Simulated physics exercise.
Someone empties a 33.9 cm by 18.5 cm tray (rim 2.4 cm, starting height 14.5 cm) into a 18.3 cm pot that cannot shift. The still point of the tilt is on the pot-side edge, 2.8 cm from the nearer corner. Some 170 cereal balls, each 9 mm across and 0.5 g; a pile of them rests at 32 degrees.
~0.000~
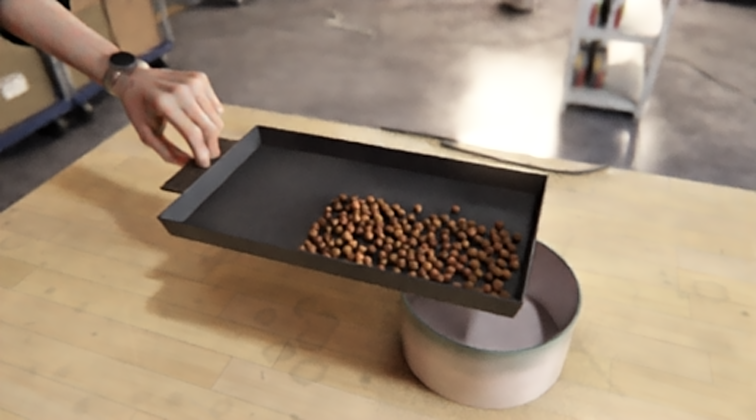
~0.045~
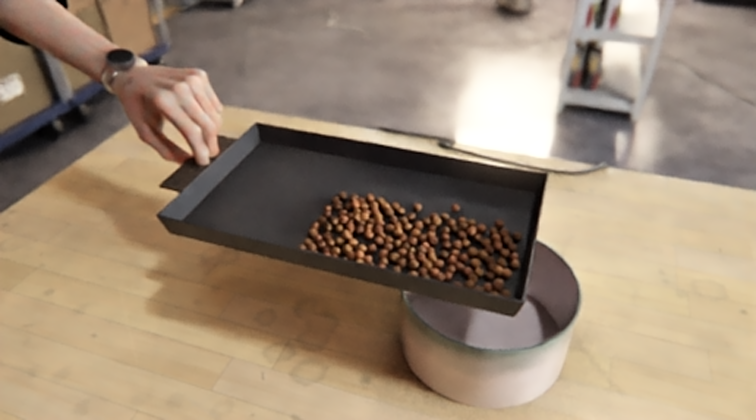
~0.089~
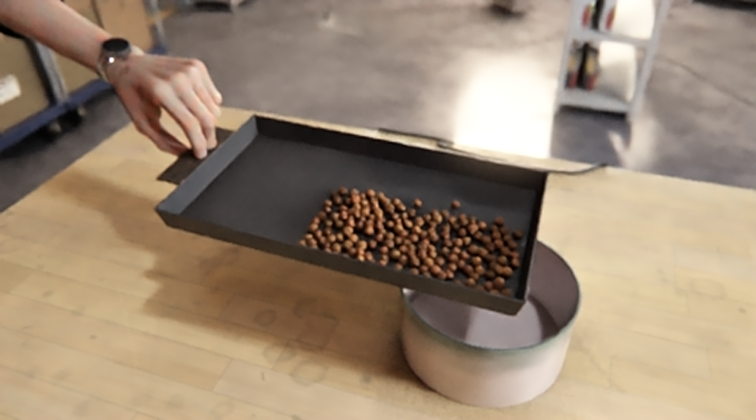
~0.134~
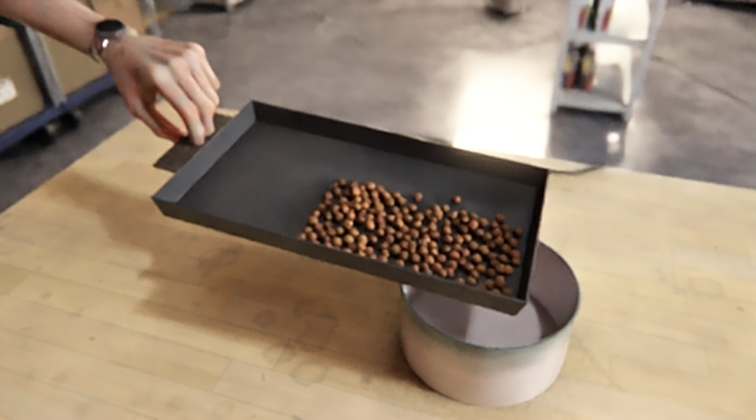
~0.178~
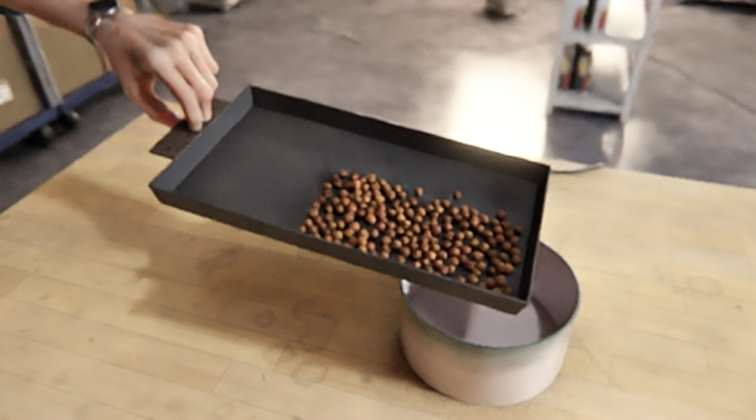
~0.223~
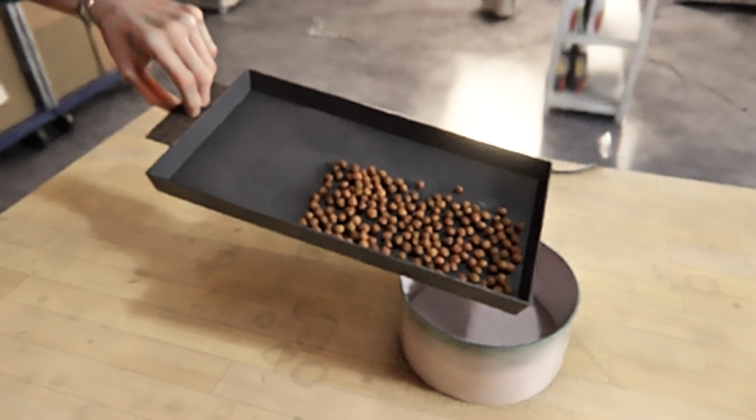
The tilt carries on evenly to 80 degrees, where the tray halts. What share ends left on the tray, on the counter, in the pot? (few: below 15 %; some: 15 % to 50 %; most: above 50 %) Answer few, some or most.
Tray: Some, counter: Most, pot: Few.
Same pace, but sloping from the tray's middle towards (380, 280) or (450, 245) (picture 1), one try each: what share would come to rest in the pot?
Some 0 and 0 per cent.
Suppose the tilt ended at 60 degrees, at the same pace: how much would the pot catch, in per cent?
It would be near 0 per cent.
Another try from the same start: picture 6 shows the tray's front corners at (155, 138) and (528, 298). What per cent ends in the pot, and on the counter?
Pot 0, counter 0.
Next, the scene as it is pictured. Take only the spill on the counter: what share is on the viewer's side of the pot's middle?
Some 100 per cent.
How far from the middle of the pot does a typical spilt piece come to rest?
About 18 cm.
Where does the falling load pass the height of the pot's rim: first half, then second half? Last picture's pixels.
At about (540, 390), then at (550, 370).
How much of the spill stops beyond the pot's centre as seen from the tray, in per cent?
Roughly 100 per cent.
After 0.65 s, tilt 45 degrees; the tray holds 100 %, the pot 0 %.
After 0.94 s, tilt 67 degrees; the tray holds 100 %, the pot 0 %.
Then, at 1.33 s, tilt 80 degrees; the tray holds 95 %, the pot 0 %.
At rest (2.9 s), tray 35 %, counter 65 %, pot 0 %.
